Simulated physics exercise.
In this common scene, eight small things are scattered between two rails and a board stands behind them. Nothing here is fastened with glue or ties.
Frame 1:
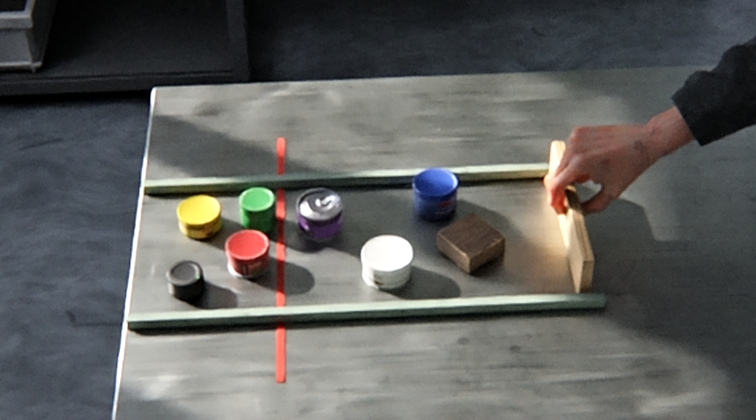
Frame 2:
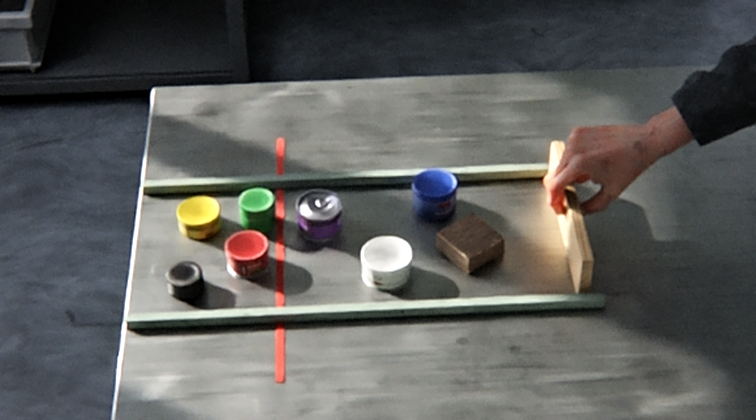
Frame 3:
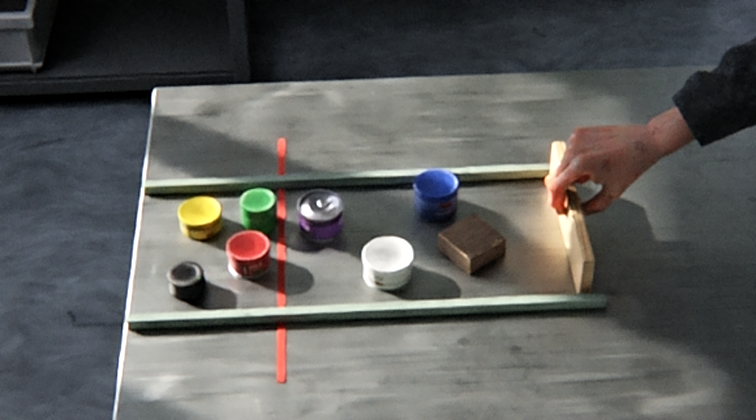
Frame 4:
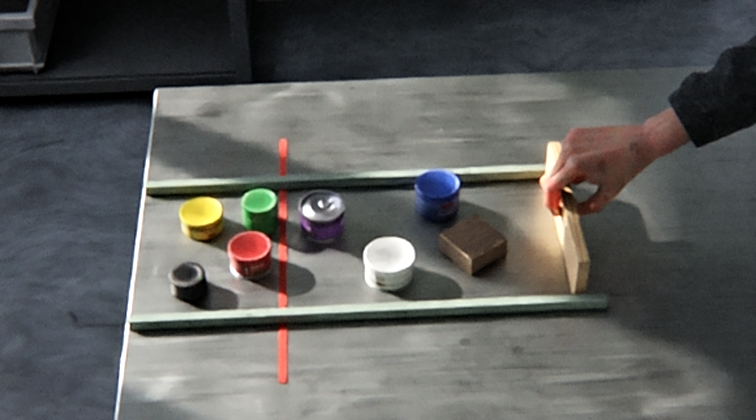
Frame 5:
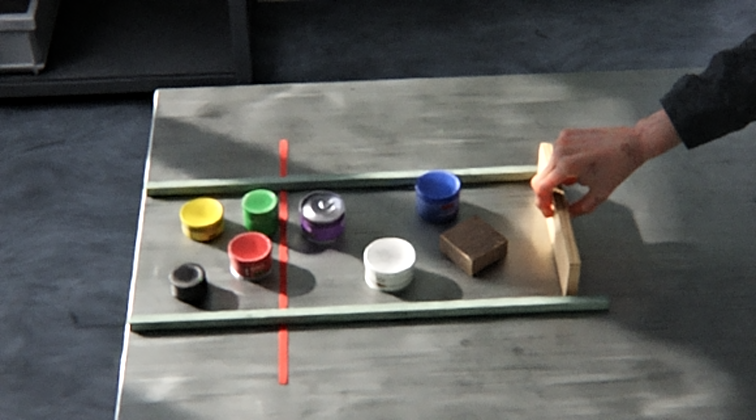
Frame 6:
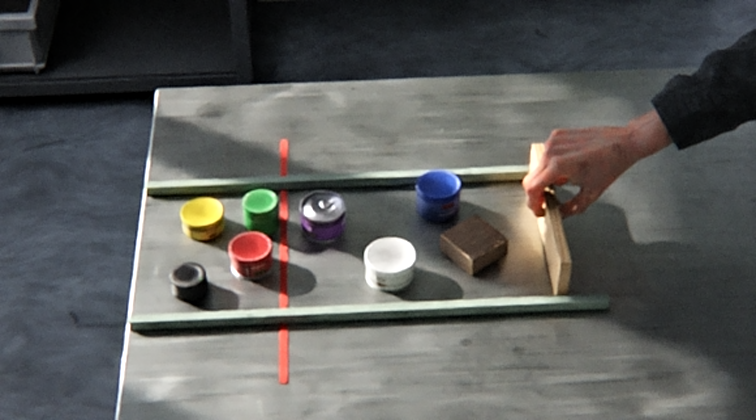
On a grey tabletop above a dark floor, seen from above at an angle by a nearly still camera, two pale green rails run left to right across a strip of red tape. Between them sit yellow, green, red and black pots at left, purple and white ones mid-way, and a blue pot and brown block further right. A dark-sleeved hand holds an upright wooden board at the right, then slides it slightly left, touching none of them.
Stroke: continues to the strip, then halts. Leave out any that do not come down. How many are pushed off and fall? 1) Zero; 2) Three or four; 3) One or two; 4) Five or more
Zero.
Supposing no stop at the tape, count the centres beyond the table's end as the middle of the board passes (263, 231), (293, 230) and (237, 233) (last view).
Going through the three positions, you'd get 1, 0 and 2.
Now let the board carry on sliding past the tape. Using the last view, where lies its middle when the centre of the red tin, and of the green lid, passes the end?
(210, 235) and (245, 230), roughly.
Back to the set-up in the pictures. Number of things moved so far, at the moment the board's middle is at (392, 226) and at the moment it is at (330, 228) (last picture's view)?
So 4, and at the other place 6.
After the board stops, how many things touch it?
Contact count: 3.
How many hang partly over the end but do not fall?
The total comes out at 1.
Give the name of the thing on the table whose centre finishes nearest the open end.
Foremost: The yellow tub.
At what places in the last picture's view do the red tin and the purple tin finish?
Around (213, 258), then around (218, 215).
Early on, none off yet; black lid at rest near (189, 282); yellow tub at rest near (203, 219); red tin at rest near (252, 256).
A while later, none off yet; black lid at rest near (189, 282); yellow tub travelled a little near (187, 219); red tin at rest near (252, 256).
Finally, the number that fall off is zero.
